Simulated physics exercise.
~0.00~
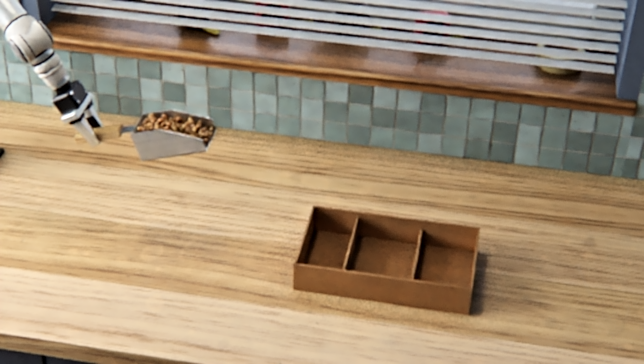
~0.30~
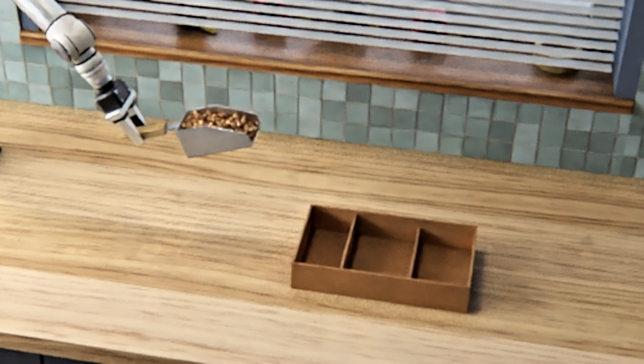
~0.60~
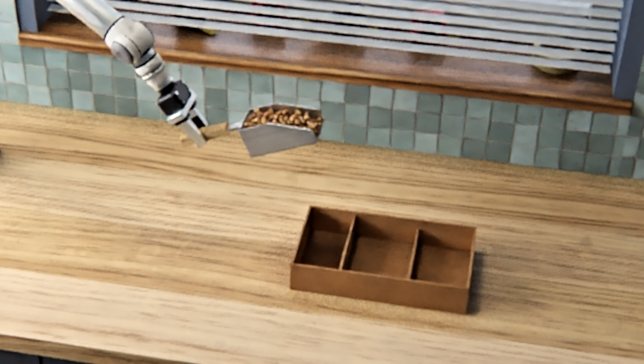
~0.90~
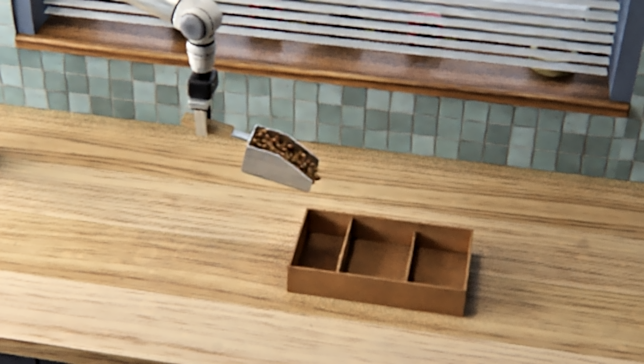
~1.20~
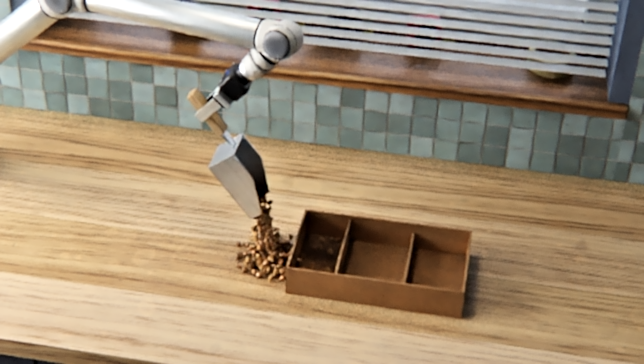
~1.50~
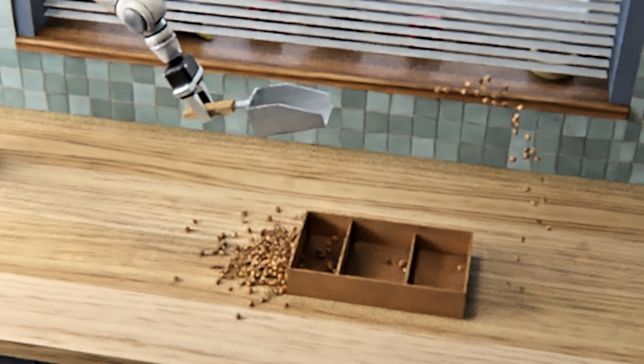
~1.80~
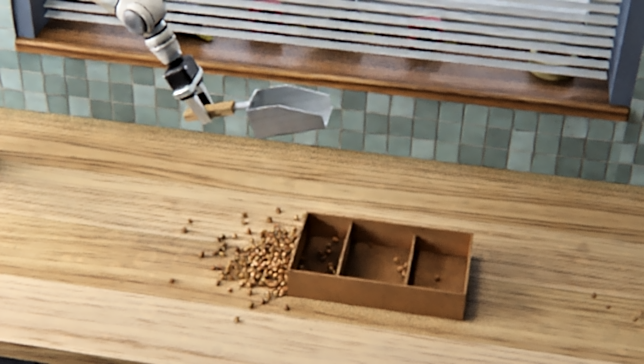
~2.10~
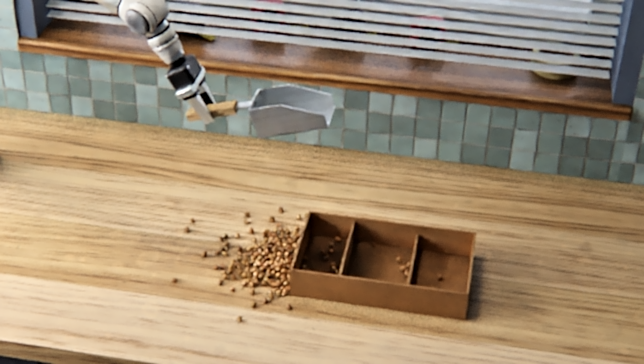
A robot arm carried a metal scoop of brown beans rightward, tipped it beside a wooden three-part box and then swung it back up, flinging some beans away; most ended up piled on the table left of the box, with only a few inside.
